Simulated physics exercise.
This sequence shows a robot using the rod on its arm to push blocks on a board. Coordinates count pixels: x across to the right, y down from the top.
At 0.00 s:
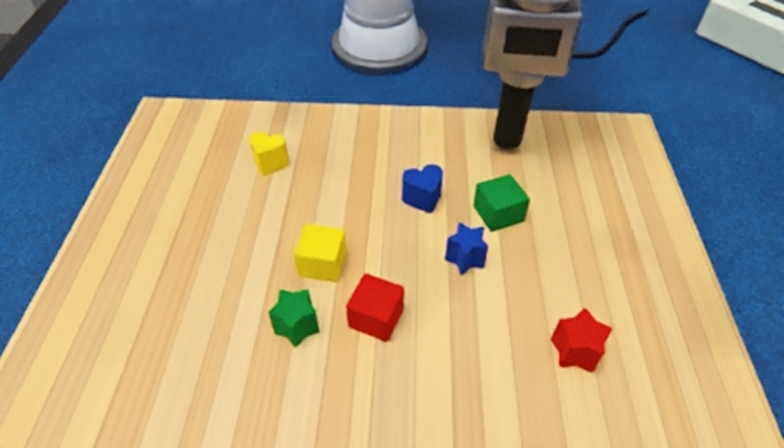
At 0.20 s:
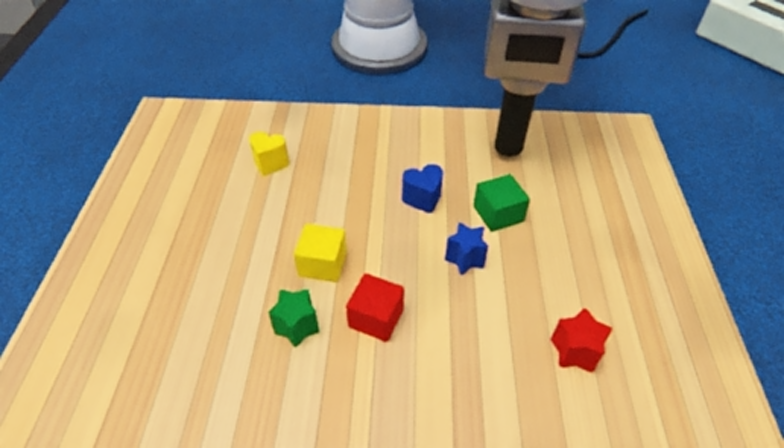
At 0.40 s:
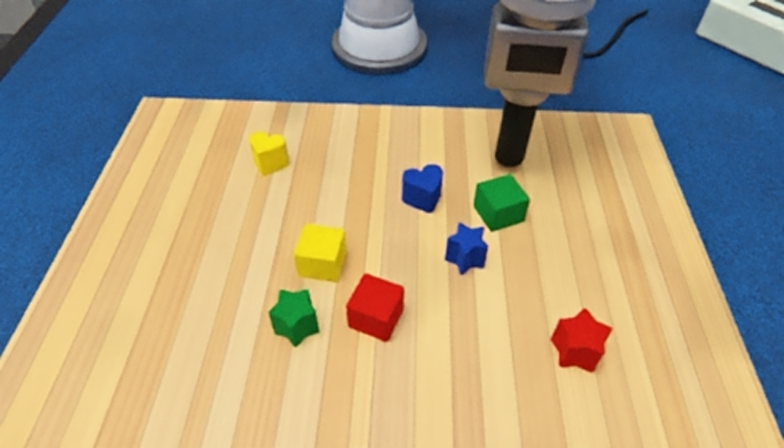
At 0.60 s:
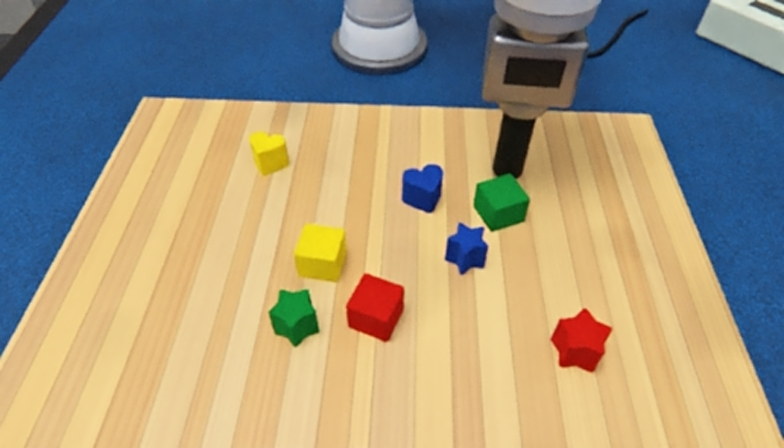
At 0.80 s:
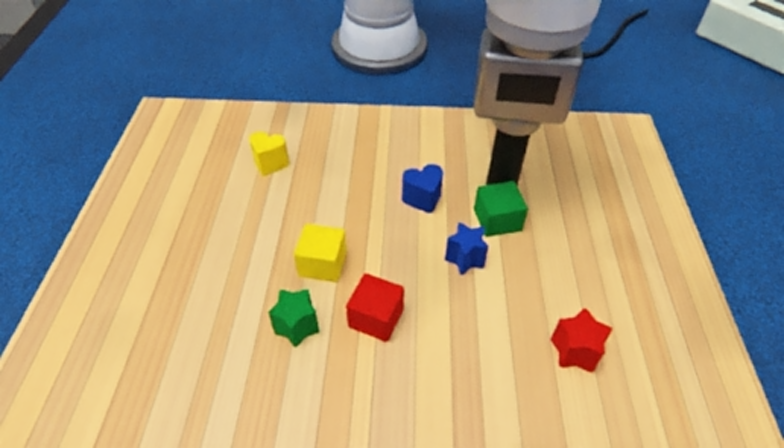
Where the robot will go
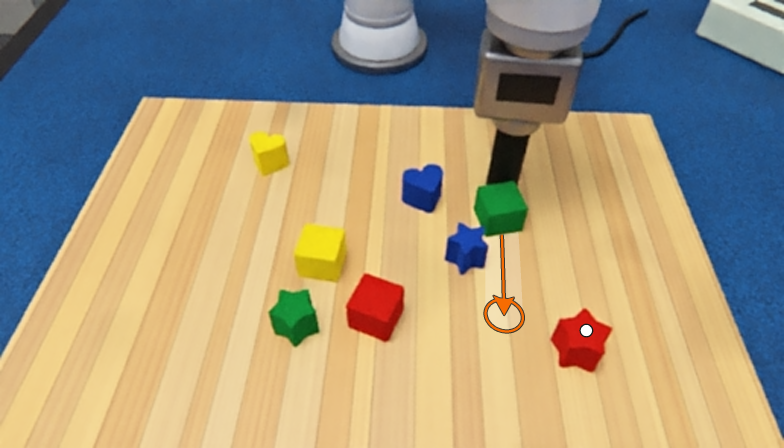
We see a robot arm's black rod move toward the viewer across a wooden board of colourful blocks until it reaches the green block near the blue star and nudges it slightly, while the other blocks stay still.
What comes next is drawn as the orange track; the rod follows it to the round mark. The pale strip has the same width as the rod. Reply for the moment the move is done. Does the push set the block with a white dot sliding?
I'd say no.
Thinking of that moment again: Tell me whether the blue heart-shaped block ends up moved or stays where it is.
By the time the path is finished, it has hardly shifted at all.
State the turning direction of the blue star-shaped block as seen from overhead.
Its spin: Clockwise.
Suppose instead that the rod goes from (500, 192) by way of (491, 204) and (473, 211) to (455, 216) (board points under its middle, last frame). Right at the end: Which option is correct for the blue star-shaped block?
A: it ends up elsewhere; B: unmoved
B.
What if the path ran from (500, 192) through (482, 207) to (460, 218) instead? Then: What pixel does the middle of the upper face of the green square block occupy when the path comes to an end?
Close to (502, 213).
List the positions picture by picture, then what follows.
In the first frame, tip of the rod at (507, 140), middles of tops, blue heart-shaped block at (425, 176), blue star-shaped block at (469, 237), green square block at (503, 191), red star-shaped block at (586, 331).
In the second frame, rod at (509, 147), nothing pushed.
In the third frame, rod at (509, 157), nothing pushed.
In the fourth frame, rod at (508, 170), nothing pushed.
In the fifth frame, rod at (501, 185), blue heart-shaped block at (425, 176), blue star-shaped block at (469, 237), green square block at (503, 197), red star-shaped block at (586, 331).
The line goes straight from (500, 192) to (504, 315); the dot is on the red star-shaped block.
The first path, step by step. One third of the way, rod at (503, 222); blue star-shaped block at (462, 249), turned 45° clockwise; green square block at (499, 234), turned 35° clockwise.
Two thirds of the way, rod at (505, 264); blue star-shaped block at (448, 263), turned 110° clockwise; green square block at (492, 277), turned 55° clockwise.
At the end, rod at (506, 309); blue heart-shaped block unmoved; blue star-shaped block at (448, 263), turned 110° clockwise; green square block at (477, 315), turned 75° clockwise; red star-shaped block unmoved.
